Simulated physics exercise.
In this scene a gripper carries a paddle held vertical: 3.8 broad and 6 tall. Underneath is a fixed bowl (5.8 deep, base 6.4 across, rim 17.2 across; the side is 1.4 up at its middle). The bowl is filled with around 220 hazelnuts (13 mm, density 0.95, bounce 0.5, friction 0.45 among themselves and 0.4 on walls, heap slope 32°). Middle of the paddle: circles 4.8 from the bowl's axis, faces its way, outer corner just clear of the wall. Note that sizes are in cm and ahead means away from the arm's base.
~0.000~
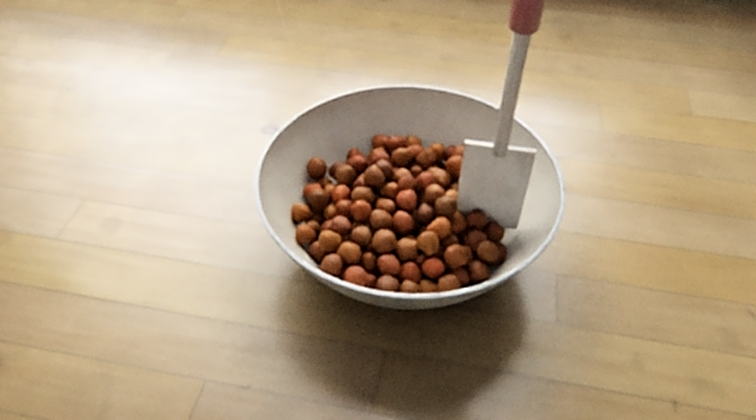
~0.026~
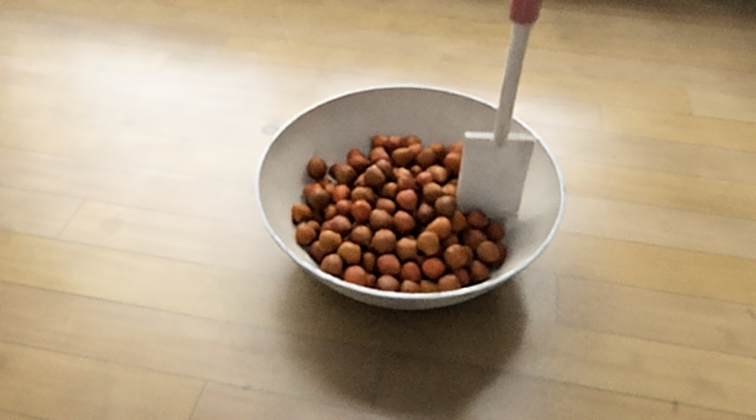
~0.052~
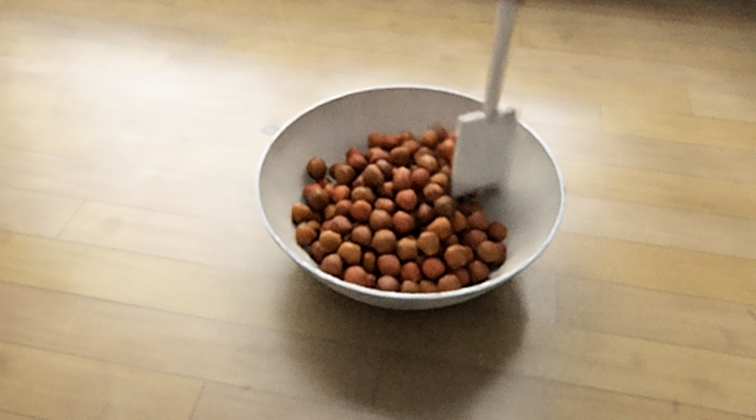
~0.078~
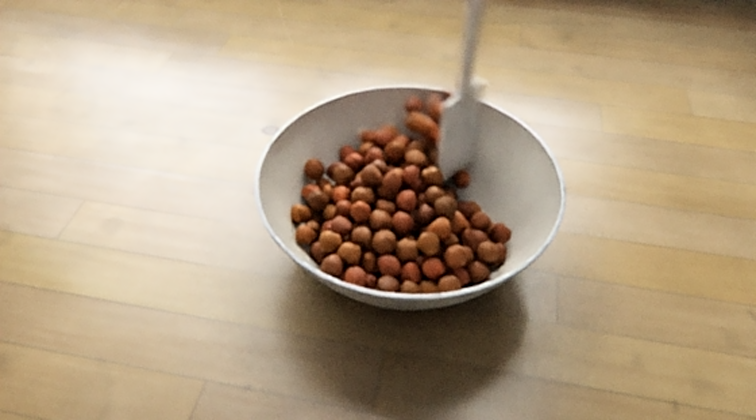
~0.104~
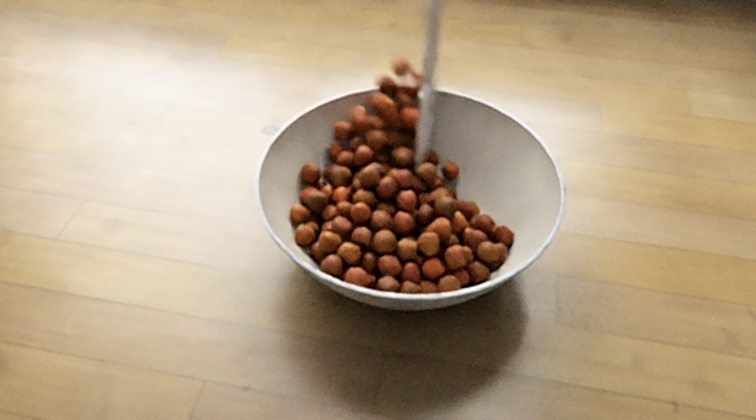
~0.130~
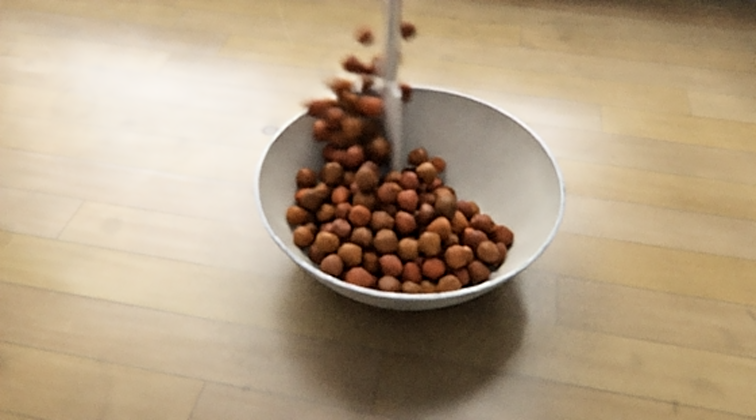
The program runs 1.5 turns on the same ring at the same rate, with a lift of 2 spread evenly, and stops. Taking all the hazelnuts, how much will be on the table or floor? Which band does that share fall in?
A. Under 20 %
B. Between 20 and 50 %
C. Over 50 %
B.
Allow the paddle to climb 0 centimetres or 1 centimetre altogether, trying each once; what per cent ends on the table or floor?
Trial one: Roughly 45 %; trial two: Roughly 40 %.
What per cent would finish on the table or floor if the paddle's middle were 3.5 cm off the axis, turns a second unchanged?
That would make it around 35 percent.
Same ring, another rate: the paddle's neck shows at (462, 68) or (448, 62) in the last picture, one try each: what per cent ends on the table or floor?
Roughly 10 per cent on the first try and 20 per cent on the second.
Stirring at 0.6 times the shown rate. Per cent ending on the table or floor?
Close to 15 in a hundred.
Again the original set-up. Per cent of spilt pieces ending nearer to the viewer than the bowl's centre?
Around 60 %.
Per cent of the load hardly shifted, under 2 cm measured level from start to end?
About 45 percent.
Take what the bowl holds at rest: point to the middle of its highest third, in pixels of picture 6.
Somewhere close to (421, 207).
After 0.28 s, 277° round, highest piece 11 above the table; 180 in the bowl, 11 on the table or floor, 25 in flight or on the tool.
After 0.44 s, 78° round, highest piece 10 above the table; 159 in the bowl, 46 on the table or floor, 11 in flight or on the tool.
After 0.72 s, 180° round, highest piece 4 above the table; 156 in the bowl, 60 on the table or floor.
After 1.42 s, 180° round, highest piece 4 above the table; 156 in the bowl, 60 on the table or floor.
At rest, 156 in the bowl, 60 on the table or floor. That is 28 % on the table or floor.
